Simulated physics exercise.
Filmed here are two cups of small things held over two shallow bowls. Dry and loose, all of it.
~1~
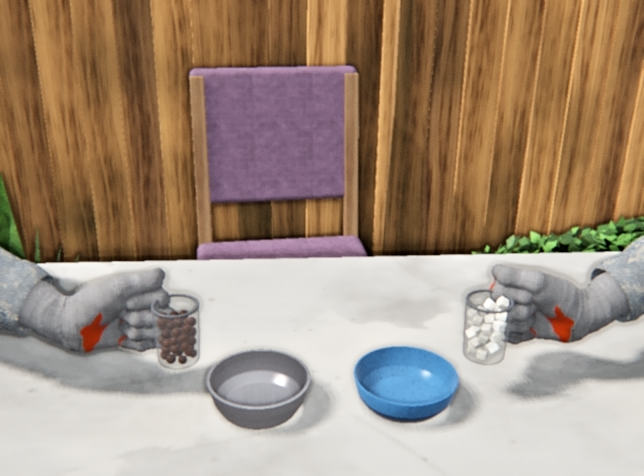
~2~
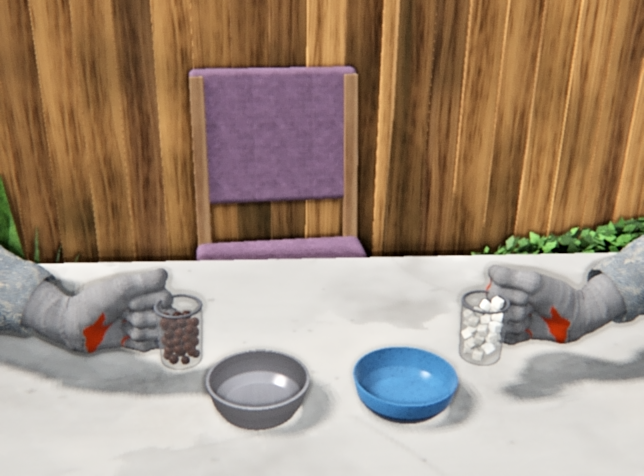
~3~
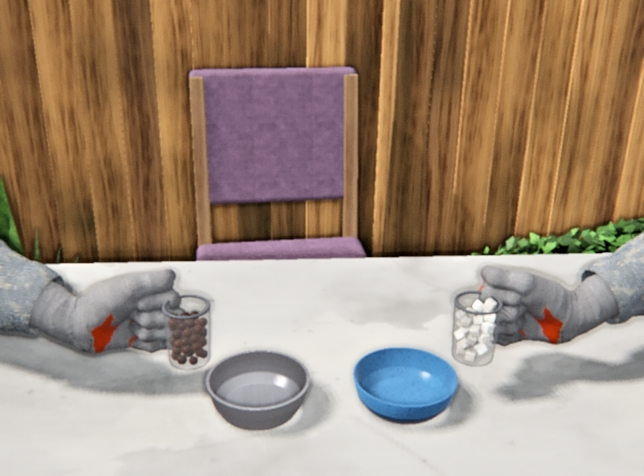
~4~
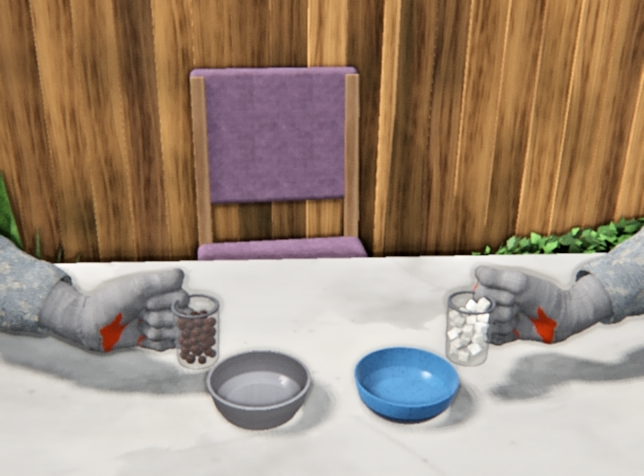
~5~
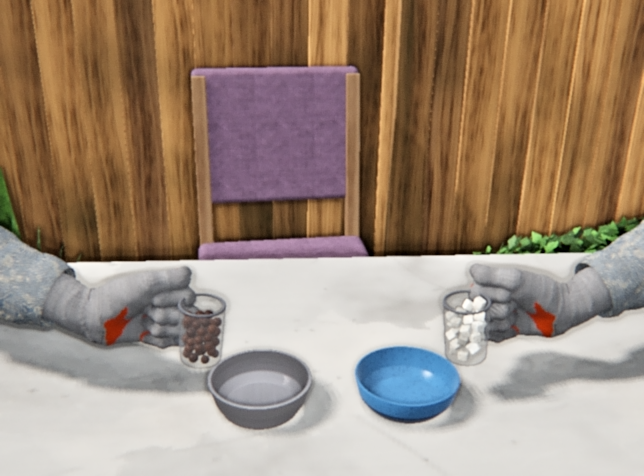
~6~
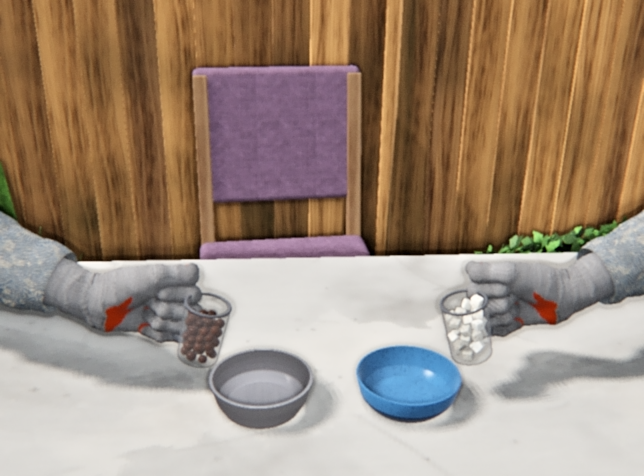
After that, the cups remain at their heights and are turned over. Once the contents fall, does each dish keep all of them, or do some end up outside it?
The left dish keeps all of them, the right dish keeps all of them.
Then, 0.31 s after the last picture, left, all still in the cup; right, all still in the cup.
Then, 0.70 s after the last picture, left, all still in the cup; right, all still in the cup.
Then, 1.11 s after the last picture, left, about two thirds still in the cup, about a quarter in the dish, a small part in the air; right, all still in the cup.
At rest, left, all in the dish, none outside the dish; right, all in the dish, none outside the dish.
